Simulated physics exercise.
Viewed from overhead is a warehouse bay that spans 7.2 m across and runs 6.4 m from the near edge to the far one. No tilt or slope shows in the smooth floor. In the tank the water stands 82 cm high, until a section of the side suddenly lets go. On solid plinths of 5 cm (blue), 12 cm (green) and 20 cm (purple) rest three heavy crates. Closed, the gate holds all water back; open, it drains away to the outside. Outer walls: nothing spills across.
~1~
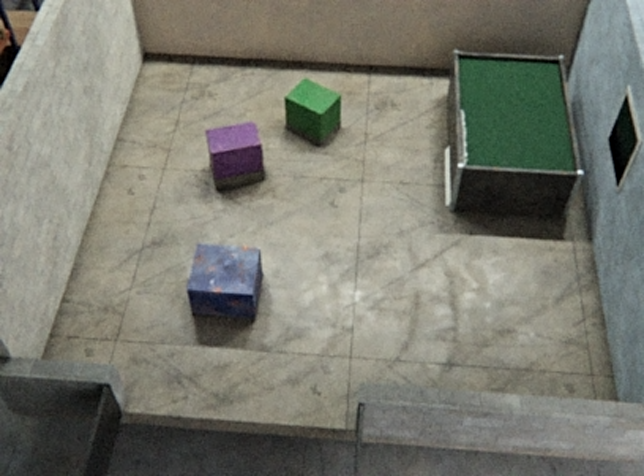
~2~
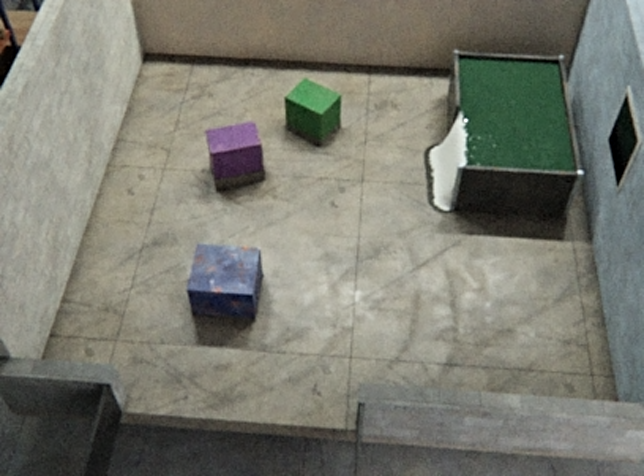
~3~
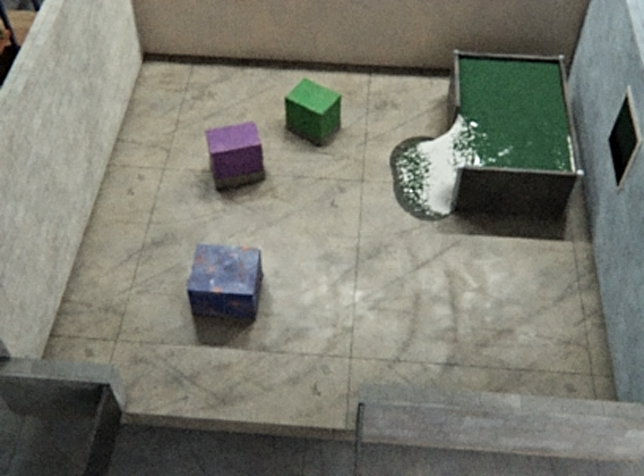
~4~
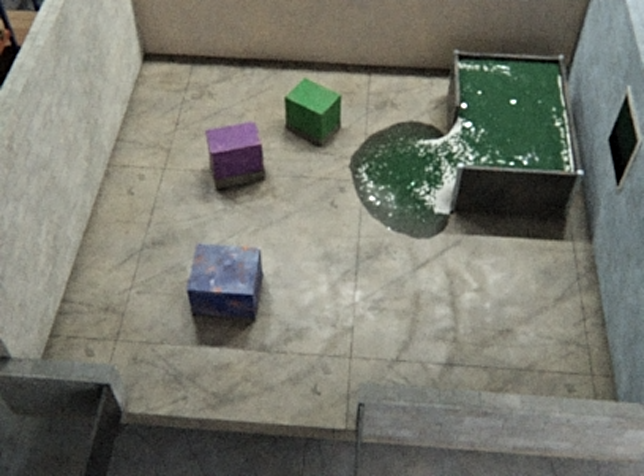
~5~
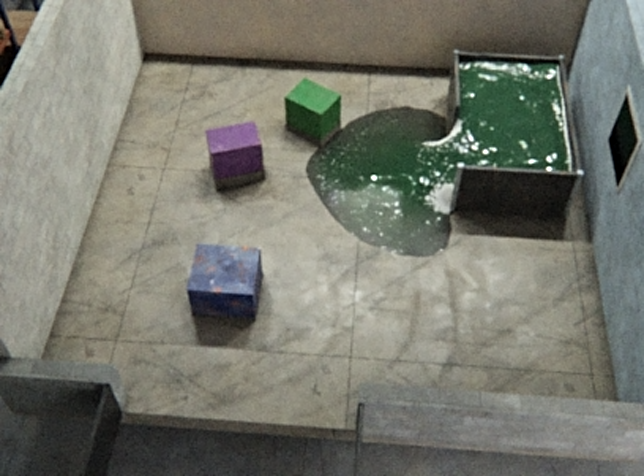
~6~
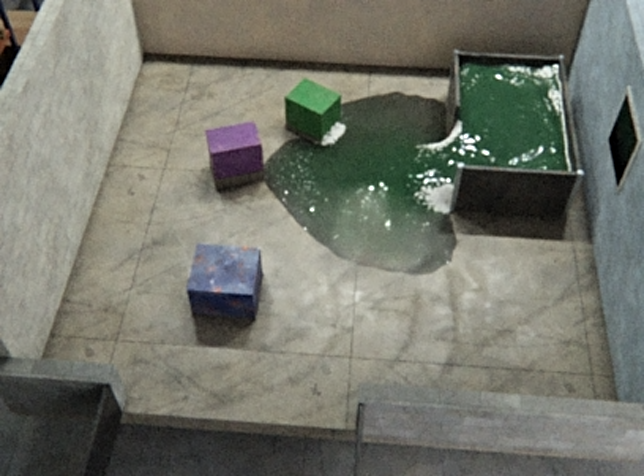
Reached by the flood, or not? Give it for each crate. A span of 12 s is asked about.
Blue crate - yes. Green crate - yes. Purple crate - yes.
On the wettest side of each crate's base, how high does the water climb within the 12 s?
Topping out, blue sees 20, green sees 32 and purple sees 40, all in cm.
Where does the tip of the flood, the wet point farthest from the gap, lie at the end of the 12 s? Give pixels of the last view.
Near (33, 386).
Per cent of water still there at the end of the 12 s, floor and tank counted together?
It comes to near 80 per cent.
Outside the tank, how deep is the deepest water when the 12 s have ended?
Max depth: About 10 centimetres.
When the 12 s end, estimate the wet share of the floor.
Covered: Roughly 100 per cent.
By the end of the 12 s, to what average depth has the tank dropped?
Mean depth: About 7 cm.
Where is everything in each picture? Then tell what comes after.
In the first frame, the tank at (513, 113) is whole and still, 82 cm deep.
In the second frame, the front is at (446, 211), 0.7 m from the gap at (456, 163); 0.3 m2 of floor is under water; 82 cm left at the back of the tank.
In the third frame, the front is at (402, 149), 0.9 m from the gap at (455, 165); 1.0 m2 of floor is under water; 82 cm left at the back of the tank.
In the fourth frame, water pours out at (455, 167) and has run 1.5 m, to (359, 157); deepest outside 48 cm, 76 cm at the tank's back.
In the fifth frame, the front is at (315, 163), 2.1 m from the gap at (455, 167); 4.3 m2 of floor is under water; 69 cm left at the back of the tank.
In the sixth frame, the front is at (269, 178), 2.8 m from the gap at (455, 167); 6.2 m2 of floor is under water; 70 cm left at the back of the tank.
A moment later water covers 35 % of the floor and is deepest (42 cm) near (263, 163); blue plinth reached, green plinth reached, purple plinth reached.
Soon after water covers 55 % of the floor and is deepest (38 cm) near (77, 257); blue plinth reached, green plinth reached, purple plinth reached.
Next water covers 65 % of the floor and is deepest (32 cm) near (33, 386); blue plinth reached, green plinth reached, purple plinth reached.
Later on water covers 85 % of the floor and is deepest (16 cm) near (270, 63); blue plinth reached, green plinth reached, purple plinth reached.
At the end water covers 100 % of the floor and is deepest (10 cm) near (504, 75); highest at the blue plinth 20 cm, highest at the green plinth 32 cm, highest at the purple plinth 40 cm.
